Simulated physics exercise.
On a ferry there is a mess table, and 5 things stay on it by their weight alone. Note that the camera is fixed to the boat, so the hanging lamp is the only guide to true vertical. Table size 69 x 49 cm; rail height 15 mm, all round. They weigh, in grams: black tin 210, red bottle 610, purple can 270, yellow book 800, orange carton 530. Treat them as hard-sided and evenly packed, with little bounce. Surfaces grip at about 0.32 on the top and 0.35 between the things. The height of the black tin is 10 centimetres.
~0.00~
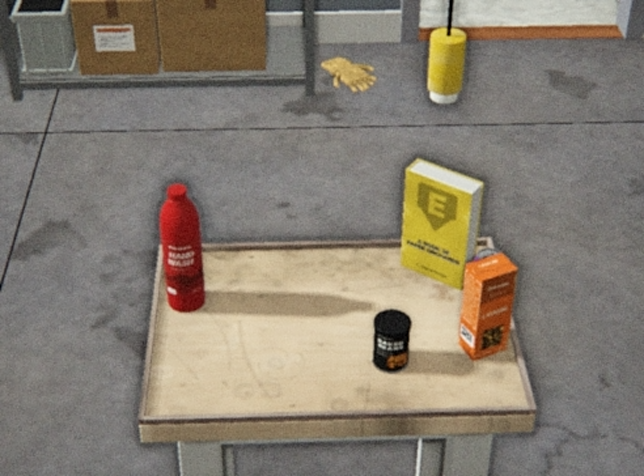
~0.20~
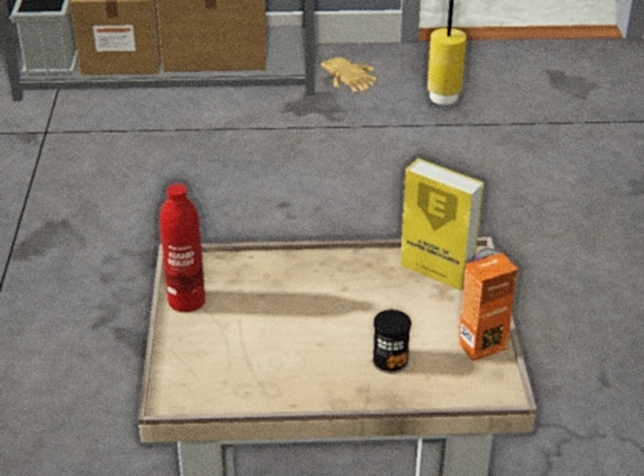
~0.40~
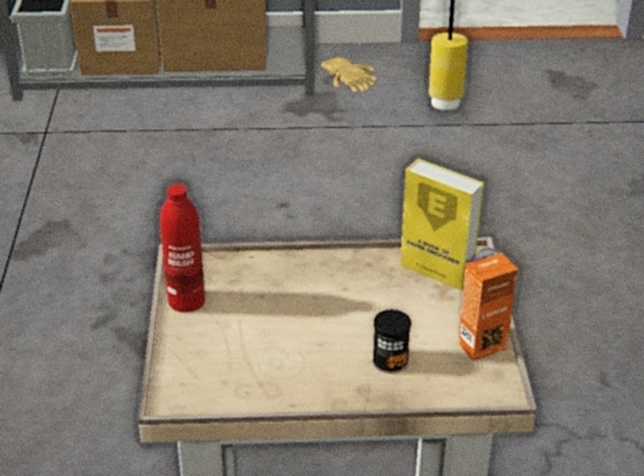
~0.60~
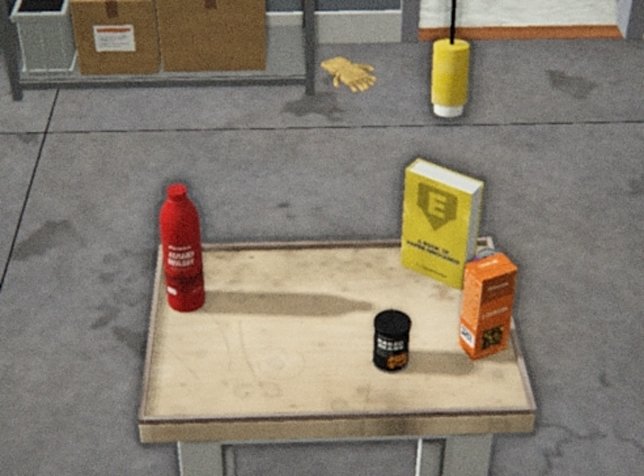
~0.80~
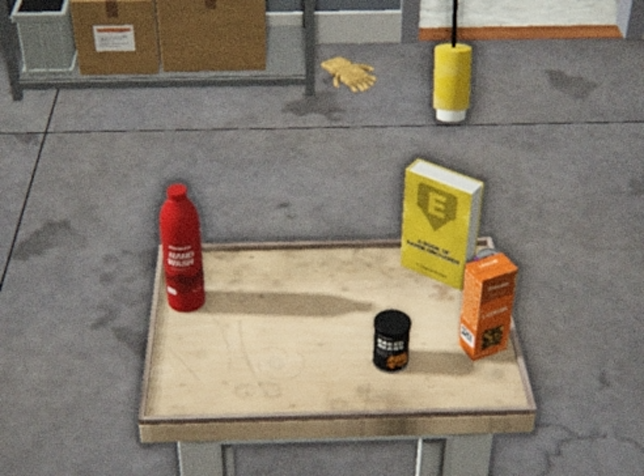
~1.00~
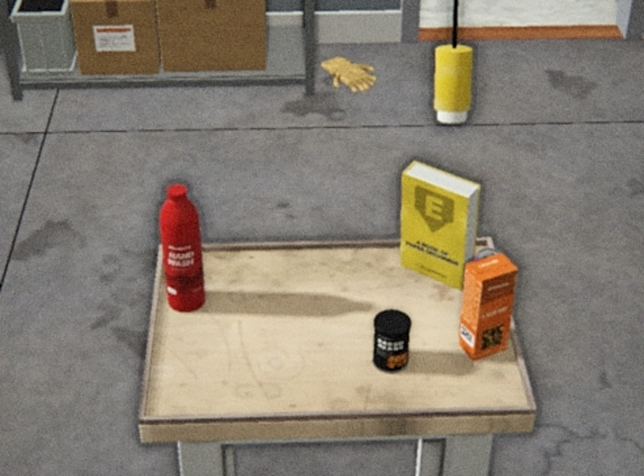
A wooden table held a red bottle, a black tin, a yellow book and an orange carton while the yellow hanging lamp behind drifted slightly lower, and at the end the book tilted a little.
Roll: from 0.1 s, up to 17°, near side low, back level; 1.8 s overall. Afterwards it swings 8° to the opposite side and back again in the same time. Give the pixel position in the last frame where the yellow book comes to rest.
Near (403, 307).
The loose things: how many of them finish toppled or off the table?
In total, 2.
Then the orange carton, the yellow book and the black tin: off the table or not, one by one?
Observed: Orange carton remains in bounds; yellow book remains in bounds; black tin exits its support.
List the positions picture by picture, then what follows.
Boat level; yellow book (440, 226); black tin (391, 342), in the first picture.
Boat level; orange carton (487, 308), in the second picture.
Heel 4°, near side down; black tin (391, 342); red bottle (182, 247), in the third picture.
Heel 10°, near side down; orange carton (487, 308), in the fourth picture.
Heel 15°, near side down; black tin (391, 342); red bottle (182, 247), in the fifth picture.
Heel 17°, near side down; yellow book (439, 227) tipped 3° against what carries it, in the sixth picture.
Around 1.40 s, heel 10°, near side down; yellow book on its side near (403, 306); black tin tipped 18° against what carries it.
Around 1.80 s, boat level; black tin now off the table; yellow book on its side near (403, 306).
Around 2.00 s, boat level; yellow book on its side near (403, 306).
Finally (4.2 s), off the table, black tin; on their side or leaning hard on the table, yellow book; the other 3 still in place (within 5 cm). In the last view, yellow book near (403, 306).
